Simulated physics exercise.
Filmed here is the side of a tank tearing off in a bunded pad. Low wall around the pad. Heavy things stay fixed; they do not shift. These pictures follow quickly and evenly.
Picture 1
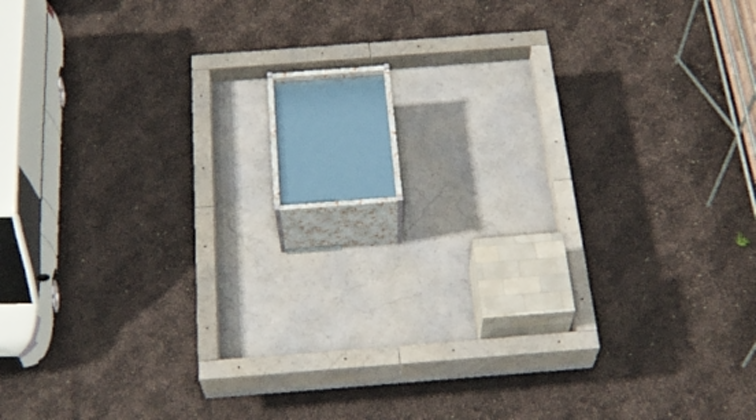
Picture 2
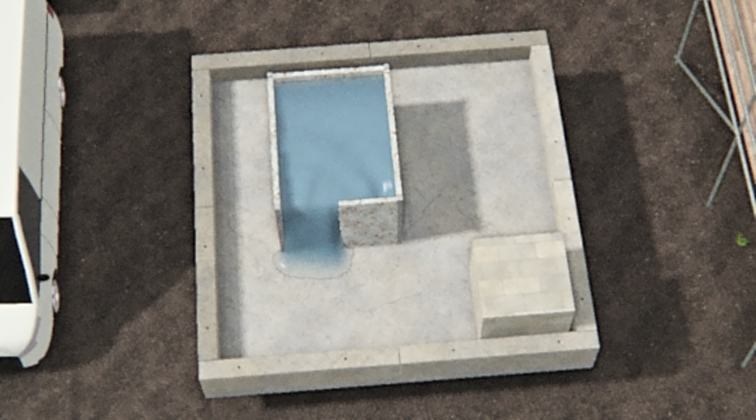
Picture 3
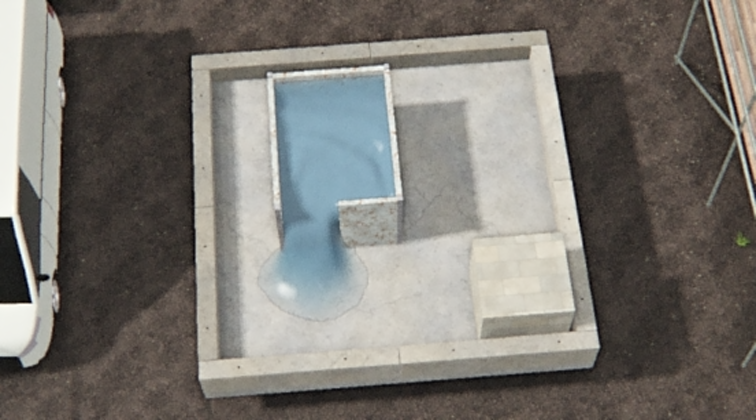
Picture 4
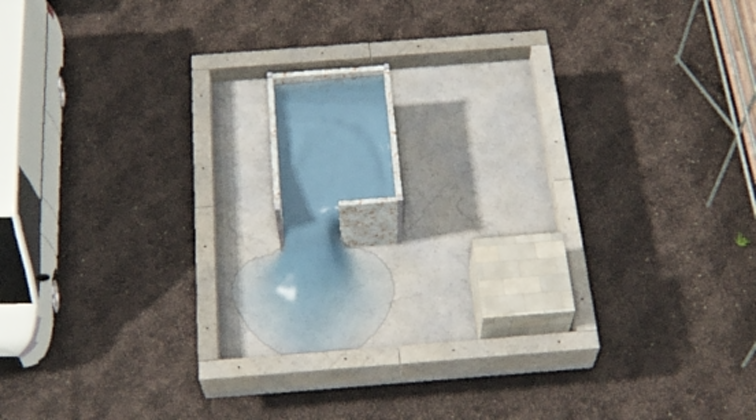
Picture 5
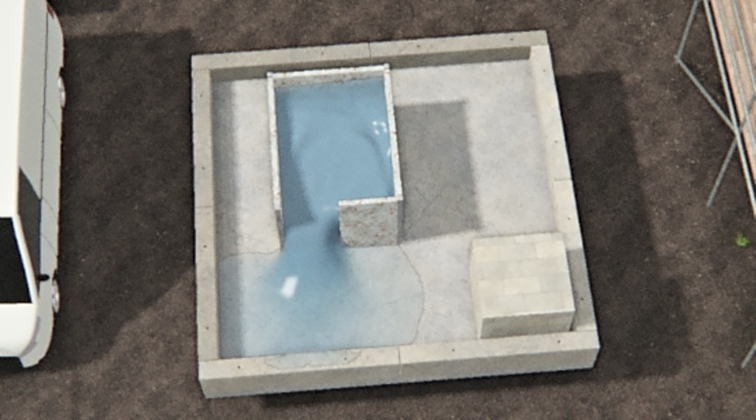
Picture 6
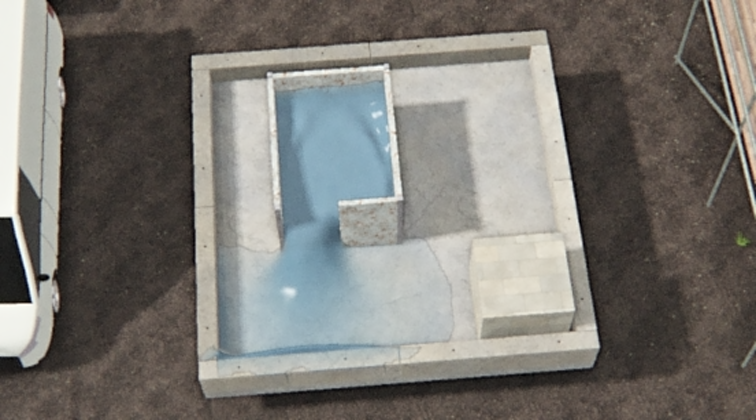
Water pours through a gap in the tank's front wall and spreads across the walled pad.
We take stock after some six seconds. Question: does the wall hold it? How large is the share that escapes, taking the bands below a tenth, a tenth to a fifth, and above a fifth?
The share that escapes is a tenth to a fifth.
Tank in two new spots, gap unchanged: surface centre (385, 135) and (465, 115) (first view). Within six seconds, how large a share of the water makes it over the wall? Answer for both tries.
12 %, then 12 %.
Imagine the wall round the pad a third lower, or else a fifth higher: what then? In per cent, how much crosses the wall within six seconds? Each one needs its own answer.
I'd put the first at around 28 percent and the second at around 8 percent.
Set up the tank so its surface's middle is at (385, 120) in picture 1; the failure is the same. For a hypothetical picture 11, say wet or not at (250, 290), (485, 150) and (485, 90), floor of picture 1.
Gets wet, stays dry, stays dry.
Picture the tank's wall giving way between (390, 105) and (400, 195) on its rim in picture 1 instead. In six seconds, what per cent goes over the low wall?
About 16 %.
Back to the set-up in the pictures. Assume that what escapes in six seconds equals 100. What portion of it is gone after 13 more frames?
Approximately 95 in a hundred, I think.
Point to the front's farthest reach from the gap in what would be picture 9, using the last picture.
Roughly at (555, 343).
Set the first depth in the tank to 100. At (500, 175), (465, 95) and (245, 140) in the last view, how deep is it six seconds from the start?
12, 18, 16 %.
A moment on, water covers 35 % of the floor; the low wall has let 1 % over.
Next, water covers 35 % of the floor; the low wall has let 4 % over.
Then, water covers 60 % of the floor; the low wall has let 11 % over.
Later, water covers 80 % of the floor; the low wall has let 12 % over.
In the end, water covers 85 % of the floor; the low wall has let 12 % over.
